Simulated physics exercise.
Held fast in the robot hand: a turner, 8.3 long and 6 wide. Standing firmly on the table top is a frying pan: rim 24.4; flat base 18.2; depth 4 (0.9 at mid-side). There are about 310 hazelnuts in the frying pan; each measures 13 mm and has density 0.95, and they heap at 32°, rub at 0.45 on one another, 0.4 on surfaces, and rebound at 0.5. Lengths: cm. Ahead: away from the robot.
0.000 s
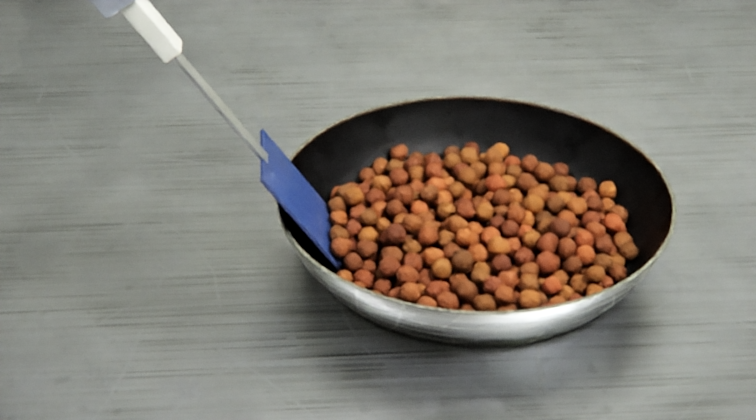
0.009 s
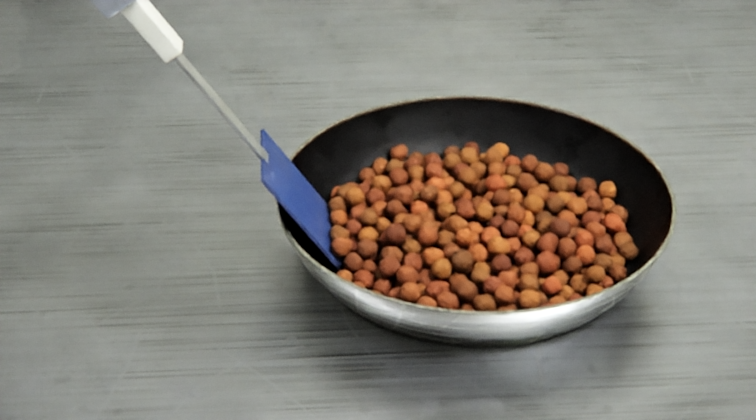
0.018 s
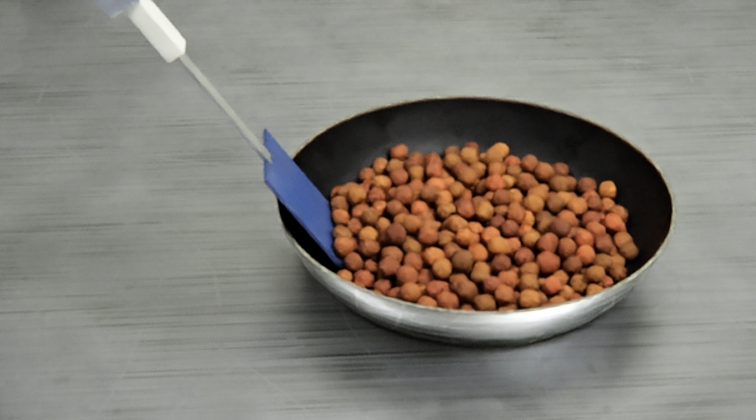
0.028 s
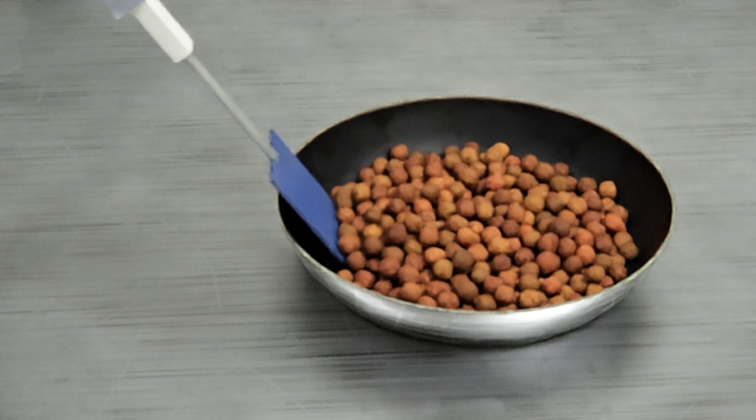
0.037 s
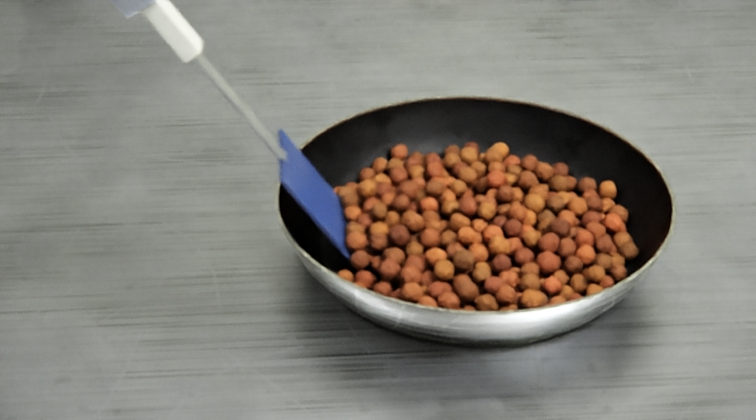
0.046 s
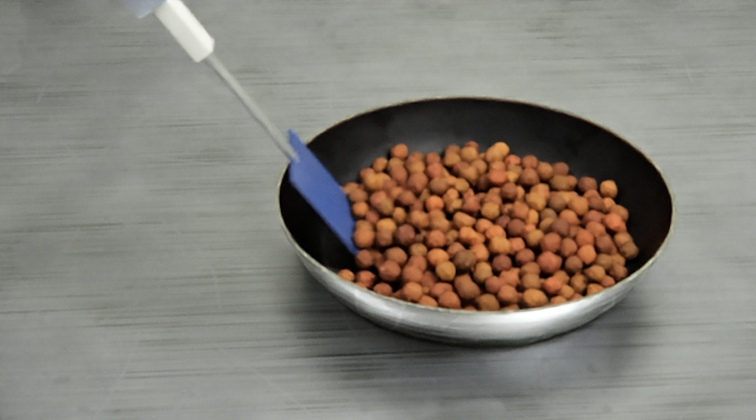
Blue turner with a white handle sliding slowly rightward inside a black frying pan, nudging the edge of heaped brown hazelnuts.
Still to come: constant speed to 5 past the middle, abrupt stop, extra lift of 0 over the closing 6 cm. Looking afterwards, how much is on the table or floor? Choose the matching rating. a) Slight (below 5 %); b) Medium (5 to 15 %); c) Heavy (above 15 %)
Option a: Slight (below 5 %).
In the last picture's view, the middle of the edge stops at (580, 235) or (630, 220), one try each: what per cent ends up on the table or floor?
Around 0 per cent for the first try and 20 per cent for the second.
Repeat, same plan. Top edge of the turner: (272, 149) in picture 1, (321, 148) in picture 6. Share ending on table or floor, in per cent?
Around 5 per cent finishes on the table or floor.
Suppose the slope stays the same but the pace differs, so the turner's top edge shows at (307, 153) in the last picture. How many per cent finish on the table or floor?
Estimate: Close to 0 %.
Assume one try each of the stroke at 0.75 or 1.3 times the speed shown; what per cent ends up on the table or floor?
I'd expect close to 0 and then close to 0 percent.
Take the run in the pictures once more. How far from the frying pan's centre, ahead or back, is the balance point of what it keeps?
Ahead of centre, roughly 3.5 centimetres.
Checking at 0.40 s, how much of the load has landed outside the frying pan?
Roughly 0 percent of it.
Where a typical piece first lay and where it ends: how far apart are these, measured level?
Roughly 2 cm.
By 0.11 s, sloping 56°, highest piece 5 above the table; 308 in the frying pan.
By 0.17 s, sloping 56°, highest piece 5 above the table; 308 in the frying pan.
By 0.40 s, sloping 56°, highest piece 5 above the table; 307 in the frying pan, 1 on the table or floor.
By 1.45 s, sloping 56°, highest piece 4 above the table; 307 in the frying pan, 1 on the table or floor.
Final count, 307 in the frying pan, 1 on the table or floor. That is 0 % on the table or floor.
